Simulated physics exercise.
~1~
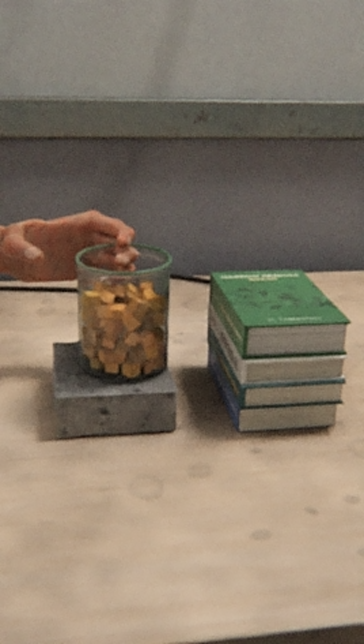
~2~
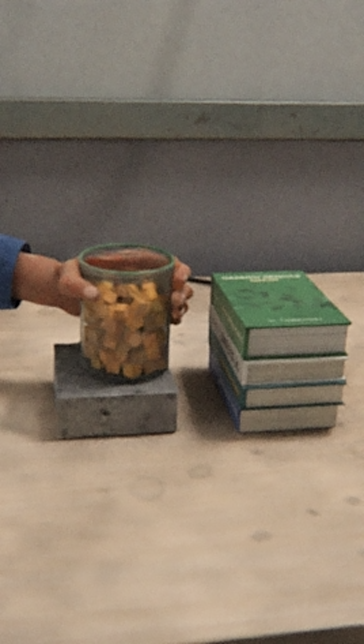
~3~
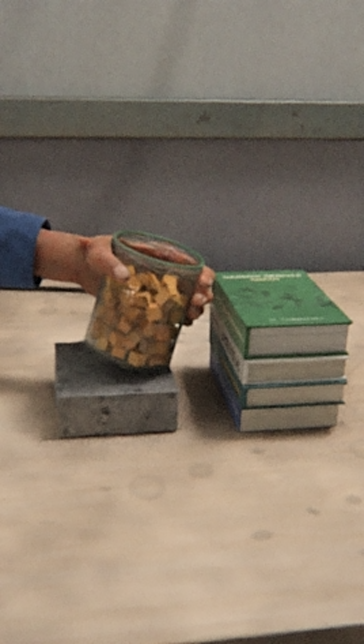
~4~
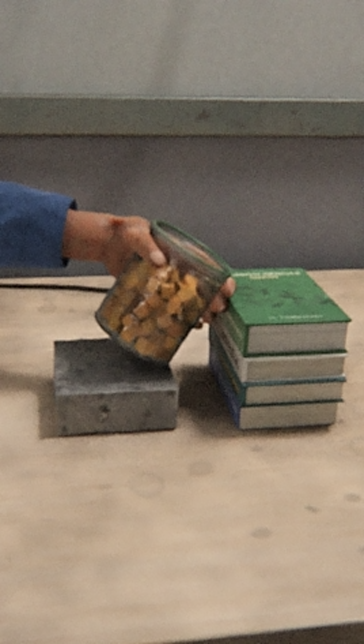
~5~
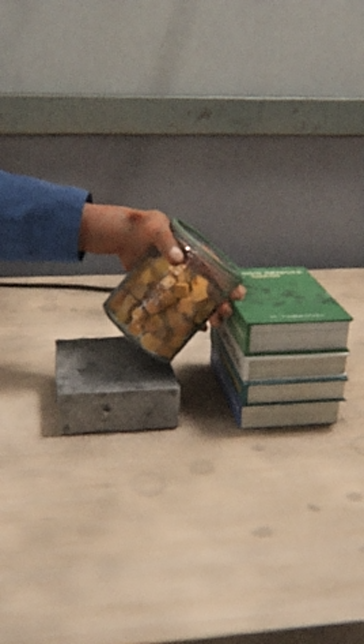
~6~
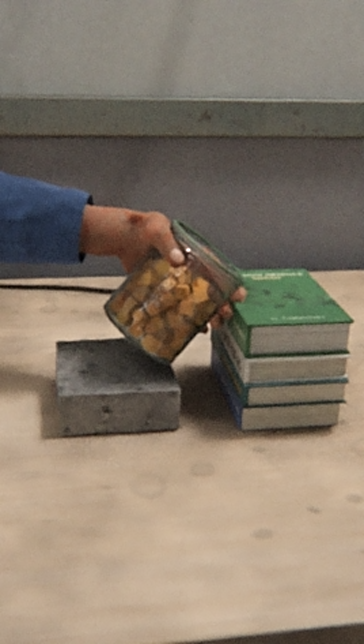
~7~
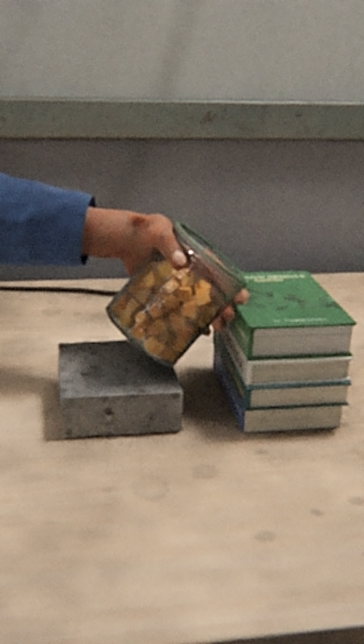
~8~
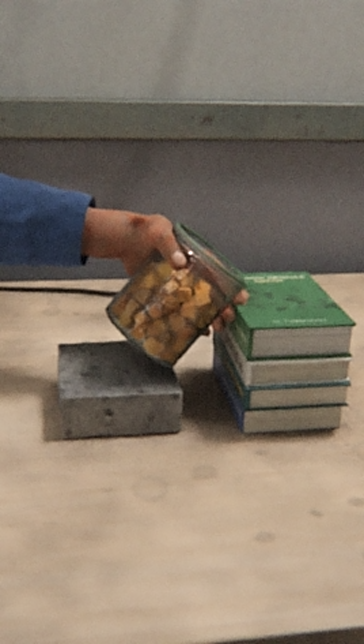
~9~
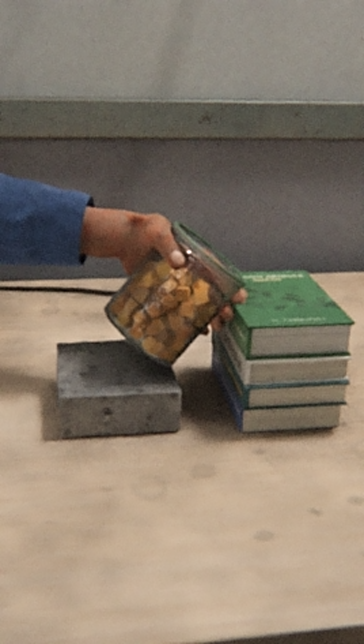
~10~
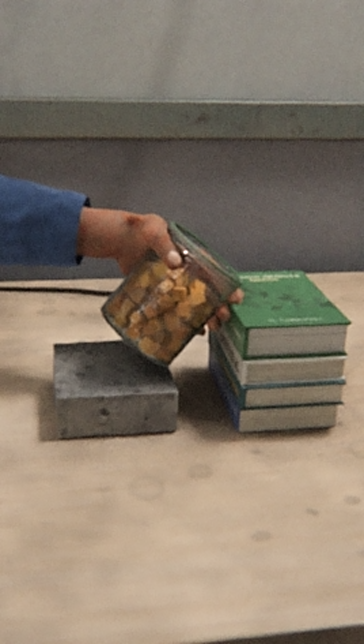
Glass jar of yellow-orange chunks on a grey block, gripped and tilted right by a hand, resting against green-topped books, nothing spilling.
